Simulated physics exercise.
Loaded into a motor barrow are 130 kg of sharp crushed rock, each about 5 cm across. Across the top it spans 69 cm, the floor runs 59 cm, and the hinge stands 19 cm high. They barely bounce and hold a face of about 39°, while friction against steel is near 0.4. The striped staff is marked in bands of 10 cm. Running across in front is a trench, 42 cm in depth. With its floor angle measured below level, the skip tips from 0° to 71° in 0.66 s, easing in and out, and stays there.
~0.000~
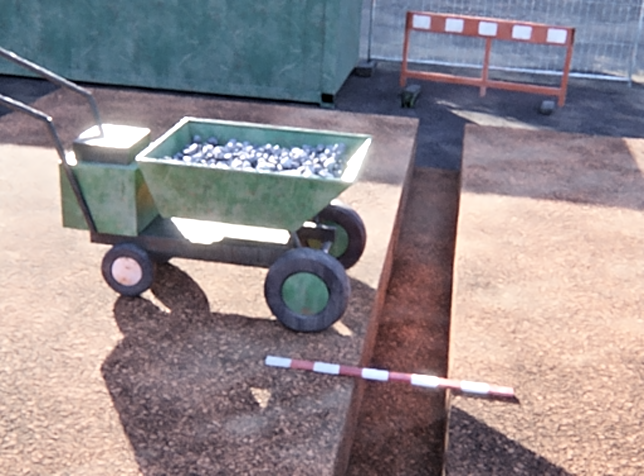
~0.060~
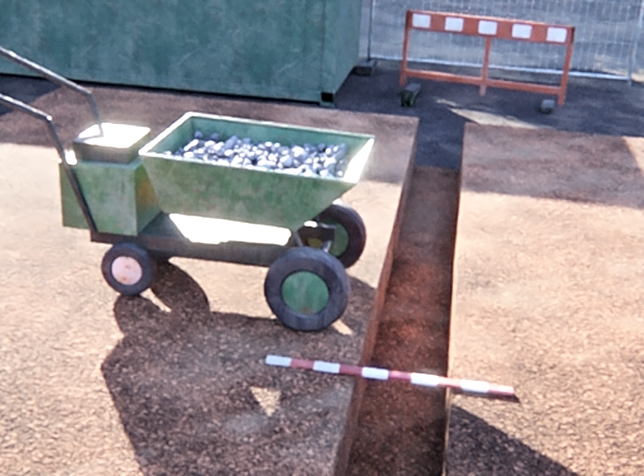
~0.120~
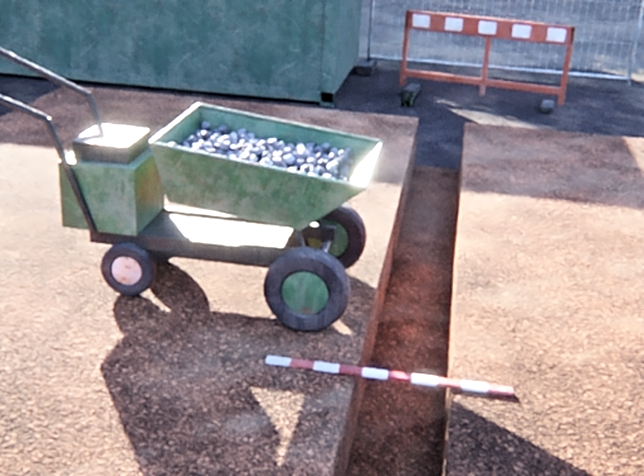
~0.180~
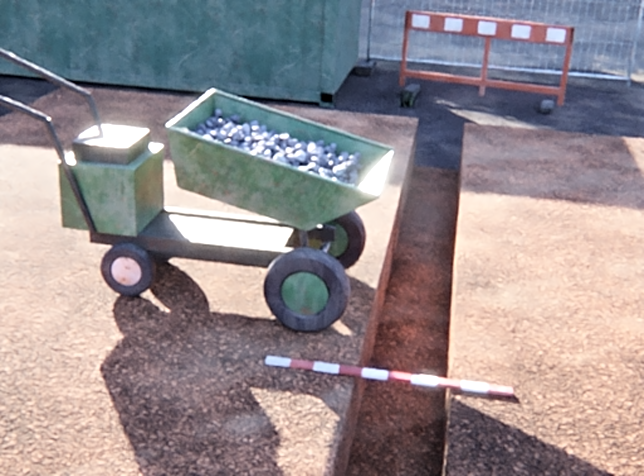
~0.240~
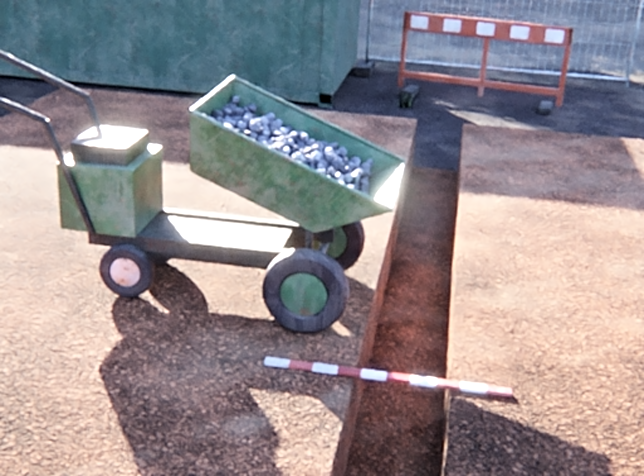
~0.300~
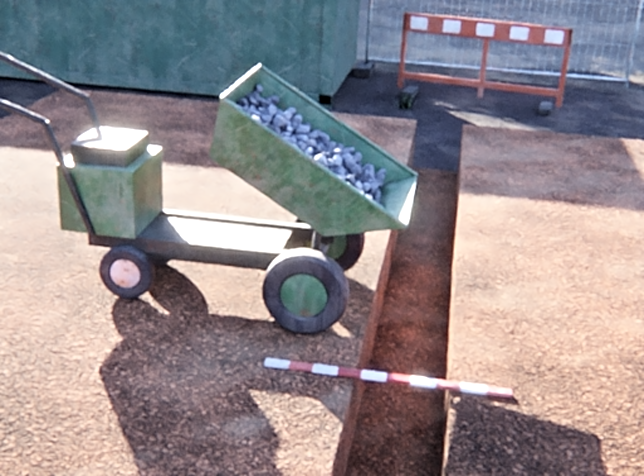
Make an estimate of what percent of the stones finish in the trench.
About 28 percent.
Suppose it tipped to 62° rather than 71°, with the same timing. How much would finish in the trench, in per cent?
About 25 per cent would end up in the trench.
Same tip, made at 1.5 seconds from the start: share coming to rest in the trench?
Roughly 50 per cent.
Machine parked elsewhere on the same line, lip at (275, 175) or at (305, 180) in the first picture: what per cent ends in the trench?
That gives roughly 95 per cent and roughly 70 per cent.
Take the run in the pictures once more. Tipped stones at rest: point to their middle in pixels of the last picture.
The resting stones are centred at roughly (498, 317).
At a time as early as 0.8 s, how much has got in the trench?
Around 5 per cent of it.
After 0.5 s the floor is at 61°; 100 % in the skip; the foremost stones are at (425, 251).
After 0.8 s the floor is at 71°; 74 % in the skip, 4 % in the trench, 22 % past the trench; the foremost stones are at (505, 317).
After 1.1 s the floor is at 71°; 12 % in the skip, 13 % in the trench, 75 % past the trench; the foremost stones are past the picture's edge.
After 3.1 s the floor is at 71°; 0 % in the skip, 28 % in the trench, 72 % past the trench; the foremost stones are past the picture's edge.
